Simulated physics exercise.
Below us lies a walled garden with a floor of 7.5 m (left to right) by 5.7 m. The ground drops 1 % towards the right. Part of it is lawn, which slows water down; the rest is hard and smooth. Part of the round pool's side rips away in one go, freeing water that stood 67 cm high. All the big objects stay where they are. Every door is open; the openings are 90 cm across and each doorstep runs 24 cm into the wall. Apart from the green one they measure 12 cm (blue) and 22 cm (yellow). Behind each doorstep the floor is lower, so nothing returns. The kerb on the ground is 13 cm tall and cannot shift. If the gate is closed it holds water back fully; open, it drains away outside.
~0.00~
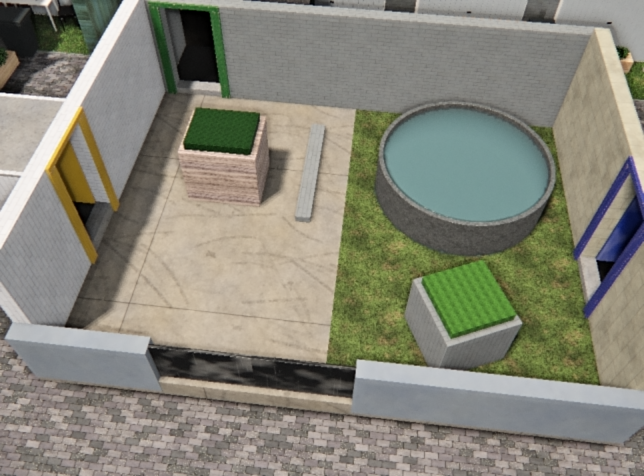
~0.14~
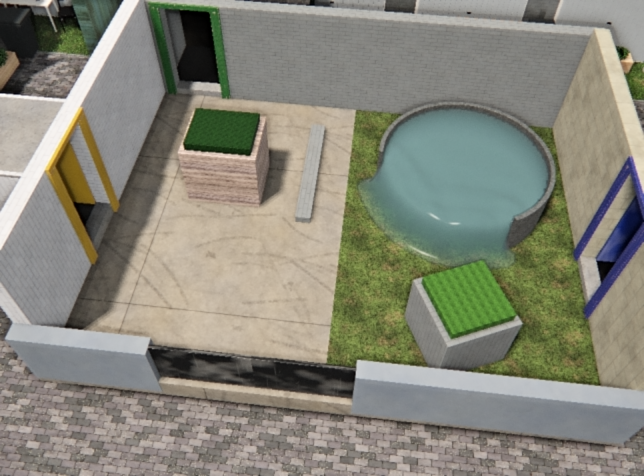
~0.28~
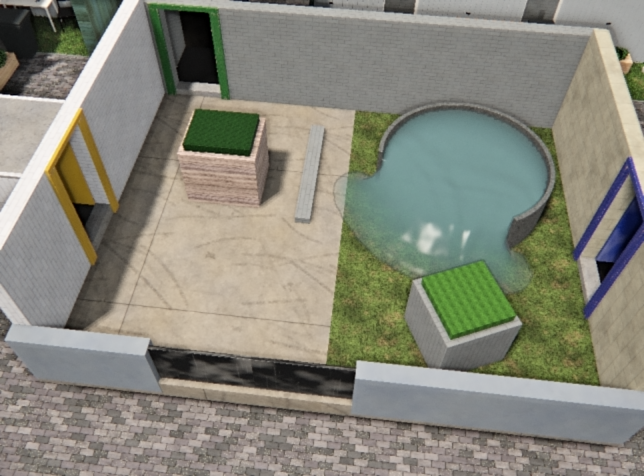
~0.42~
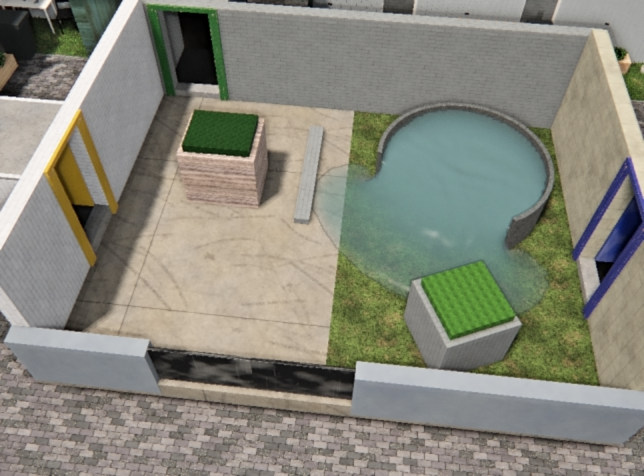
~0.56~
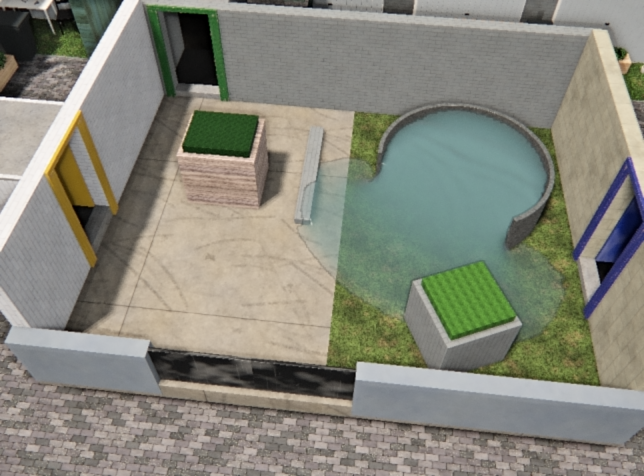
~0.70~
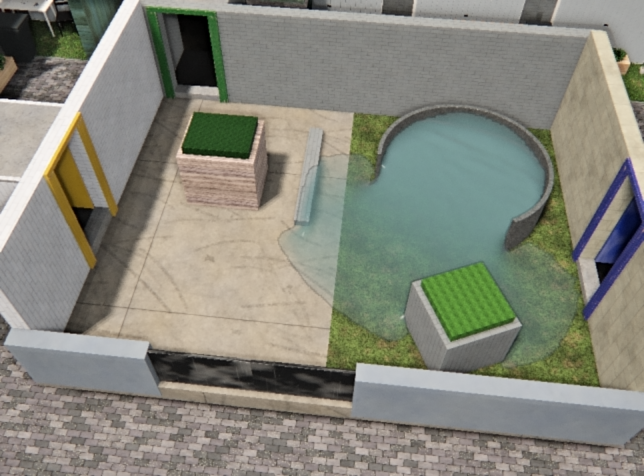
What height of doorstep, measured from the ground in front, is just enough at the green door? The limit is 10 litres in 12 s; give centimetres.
It would have to be roughly 19 cm high.
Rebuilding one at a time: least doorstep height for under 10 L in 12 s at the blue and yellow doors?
Roughly 13.0 cm at blue and 14.5 cm at yellow.
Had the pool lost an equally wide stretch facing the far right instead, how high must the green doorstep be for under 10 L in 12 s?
Then roughly 6.5 cm.
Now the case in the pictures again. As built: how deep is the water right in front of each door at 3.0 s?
In cm: Green 0, blue 12, yellow 4.
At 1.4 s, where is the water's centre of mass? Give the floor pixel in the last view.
At about (430, 227).
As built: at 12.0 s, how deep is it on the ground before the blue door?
About 12.0 cm.
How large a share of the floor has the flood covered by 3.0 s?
Near 75 per cent is wet.
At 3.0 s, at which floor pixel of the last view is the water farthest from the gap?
Around (54, 358).
After 1.4 s water covers 45 % of the floor, deepest (38 cm) near (457, 300); it has not reached the green door.
After 3.0 s water covers 75 % of the floor, deepest (44 cm) near (54, 358); it has not reached the green door.
After 12.0 s water covers 100 % of the floor, deepest (20 cm) near (545, 133); 8 cm at the green door, 60 litres in over its 13 cm doorstep.
At the green door as built, the water arrived by 4.9 s and peaked near 23 cm at 5.2 s.
With a doorstep of 17 cm, 20 litres would have come in within the 12 s; with 23 cm, 1 litre. So under 10 litres takes about 19 cm.
